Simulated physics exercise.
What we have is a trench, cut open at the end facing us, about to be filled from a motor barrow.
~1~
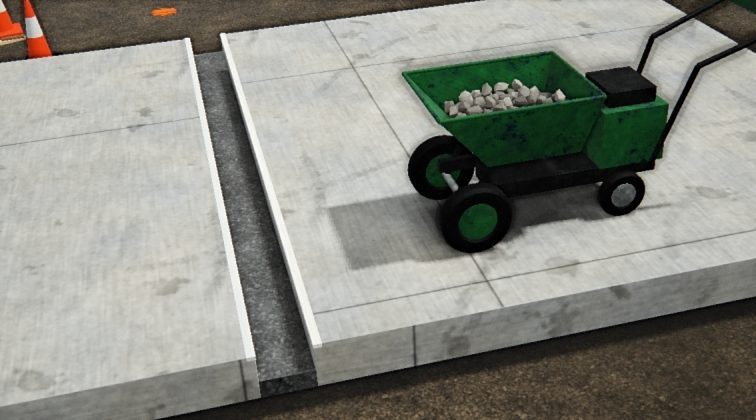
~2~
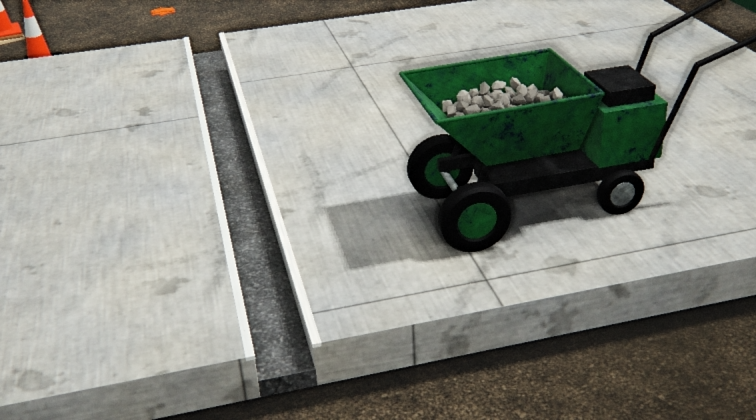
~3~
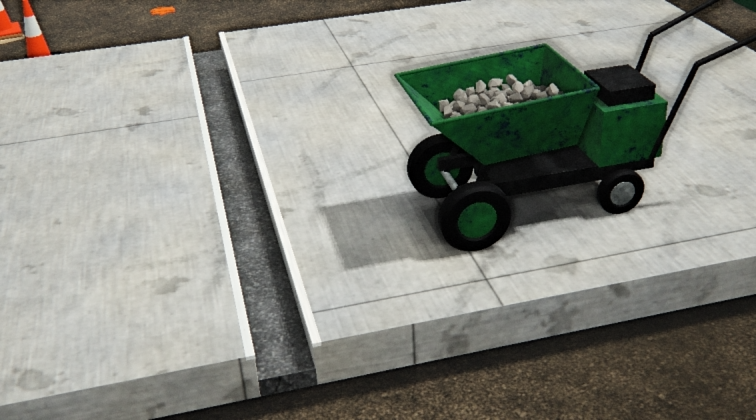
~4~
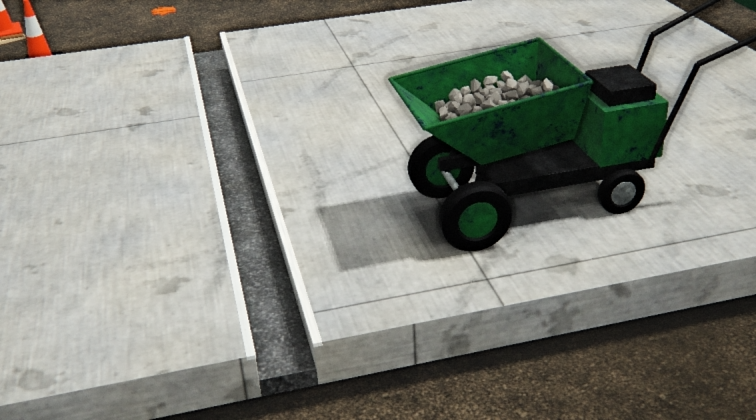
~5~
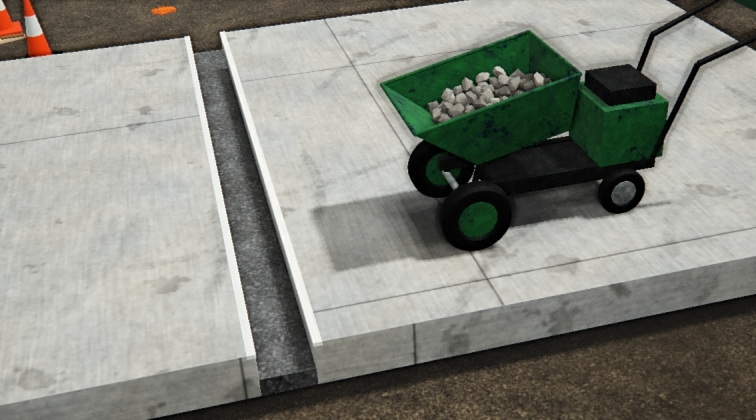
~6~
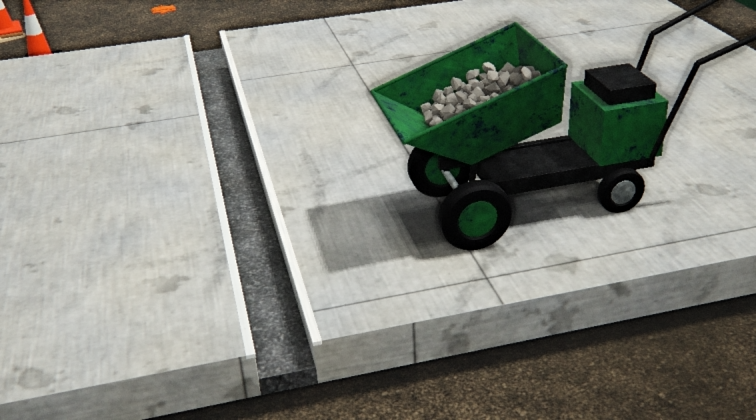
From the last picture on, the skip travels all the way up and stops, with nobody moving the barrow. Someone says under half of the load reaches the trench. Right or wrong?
Right.
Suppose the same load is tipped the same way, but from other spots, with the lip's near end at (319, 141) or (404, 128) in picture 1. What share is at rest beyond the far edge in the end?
The first gives 80 %, the second 0 %.
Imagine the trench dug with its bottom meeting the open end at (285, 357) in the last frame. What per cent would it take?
About 30 per cent.
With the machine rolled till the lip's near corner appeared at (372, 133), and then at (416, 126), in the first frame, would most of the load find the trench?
Result A - a majority; result B - a majority.
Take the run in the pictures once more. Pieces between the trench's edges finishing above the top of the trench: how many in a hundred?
Estimate: Close to 0 in a hundred.
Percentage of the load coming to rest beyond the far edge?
I'd put it at some 0 per cent of the load.
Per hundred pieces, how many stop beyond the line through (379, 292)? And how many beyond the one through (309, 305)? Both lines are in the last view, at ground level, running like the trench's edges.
Around 90 per cent for the first, and 40 per cent for the second.
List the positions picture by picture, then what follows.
In the first frame, lip of the skip near (440, 122), level; top of the load near (508, 105), broken stones; first edge of the trench near (306, 308); far edge near (243, 320), the trench under half as wide as the skip, and about half as deep as wide.
In the second frame, lip of the skip near (437, 122), level; top of the load near (506, 104).
In the third frame, lip of the skip near (432, 124), tipped barely; top of the load near (502, 101).
In the fourth frame, lip of the skip near (425, 129), tipped a little; top of the load near (513, 95).
In the fifth frame, lip of the skip near (415, 135), tipped a little; top of the load near (519, 99).
In the sixth frame, lip of the skip near (404, 142), tipped clearly; top of the load near (509, 94); first edge of the trench near (306, 305); far edge near (243, 317).
Shortly afterwards, skip tipped steeply; the whole lot in the skip.
Next, skip tipped steeply; the bulk in the skip; a little short of the trench; only a few in or heaped over the trench; only a few falling.
Some moments later, skip tipped right over; a little in the skip; near two thirds short of the trench; near a quarter in or heaped over the trench.
In the end, skip tipped right over; a little in the skip; near two thirds short of the trench; near a third in or heaped over the trench; none at all beyond it.
